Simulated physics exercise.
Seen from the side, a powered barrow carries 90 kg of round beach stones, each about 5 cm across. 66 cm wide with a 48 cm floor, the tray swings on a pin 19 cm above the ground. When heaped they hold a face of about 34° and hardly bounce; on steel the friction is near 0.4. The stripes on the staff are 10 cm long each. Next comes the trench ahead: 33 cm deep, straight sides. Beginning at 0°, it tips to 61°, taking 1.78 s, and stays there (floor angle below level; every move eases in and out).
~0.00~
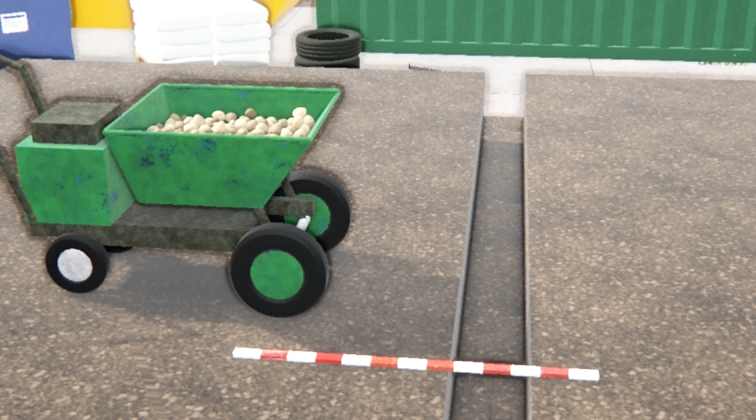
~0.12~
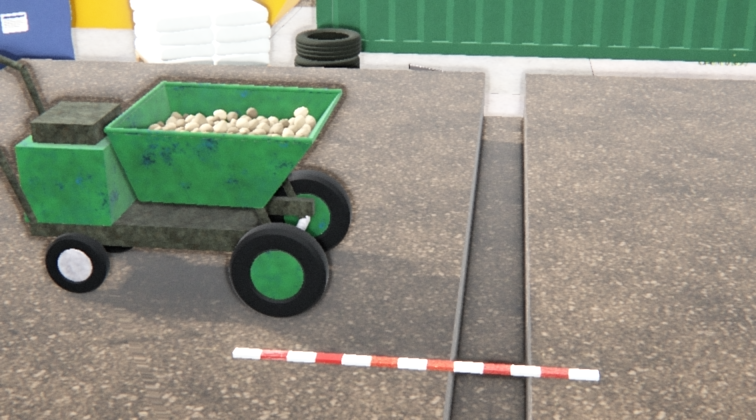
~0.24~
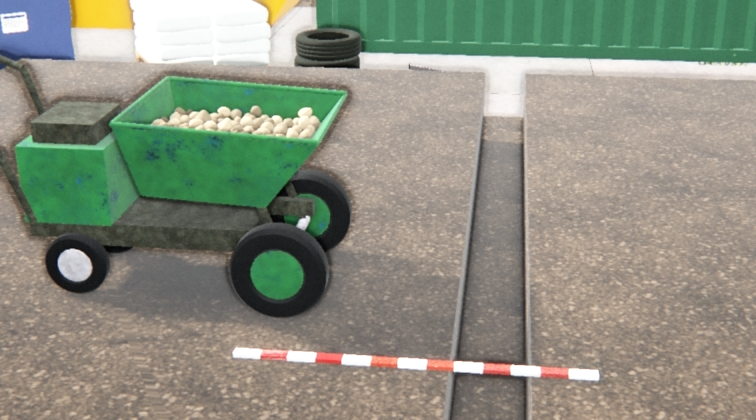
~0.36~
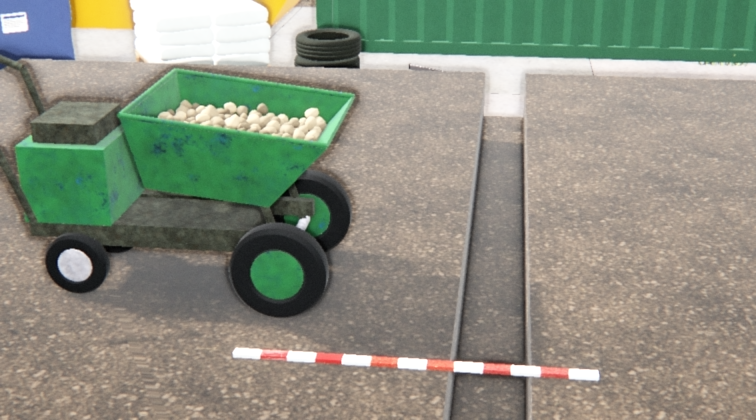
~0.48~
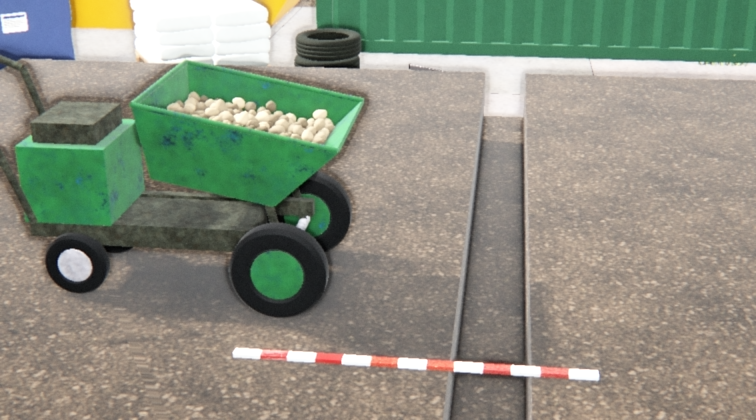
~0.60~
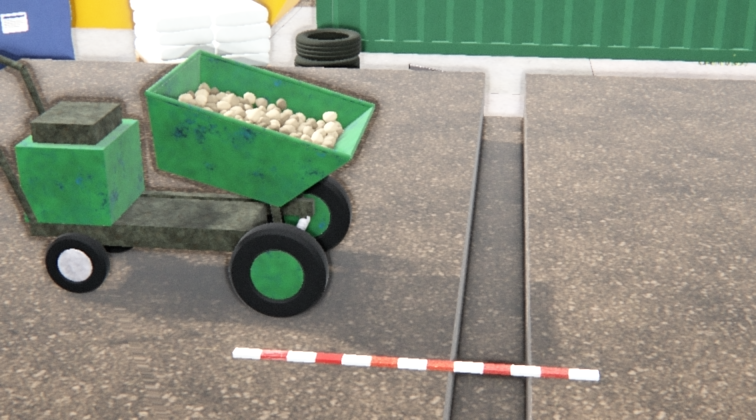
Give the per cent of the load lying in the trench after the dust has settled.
Close to 70 in every hundred.
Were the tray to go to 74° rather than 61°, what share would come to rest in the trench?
Then about 100 per cent.
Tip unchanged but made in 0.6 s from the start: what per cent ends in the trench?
Roughly 65 per cent would.
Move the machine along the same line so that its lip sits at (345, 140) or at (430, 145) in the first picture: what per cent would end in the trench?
About 80 per cent from the first spot, about 10 from the second.
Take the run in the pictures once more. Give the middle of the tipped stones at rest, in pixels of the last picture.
Around (488, 346).
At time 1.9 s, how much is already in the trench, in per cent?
About 15 per cent by then.
After 1.3 s the floor is at 52°; 100 % in the tray; the foremost stones are at (399, 187).
After 1.9 s the floor is at 61°; 78 % in the tray, 7 % short of the trench, 15 % in the trench; the foremost stones are at (512, 357).
After 2.2 s the floor is at 61°; 51 % in the tray, 8 % short of the trench, 41 % in the trench; the foremost stones are at (526, 339).
After 4.2 s the floor is at 61°; 18 % in the tray, 12 % short of the trench, 70 % in the trench; the foremost stones are at (534, 338).
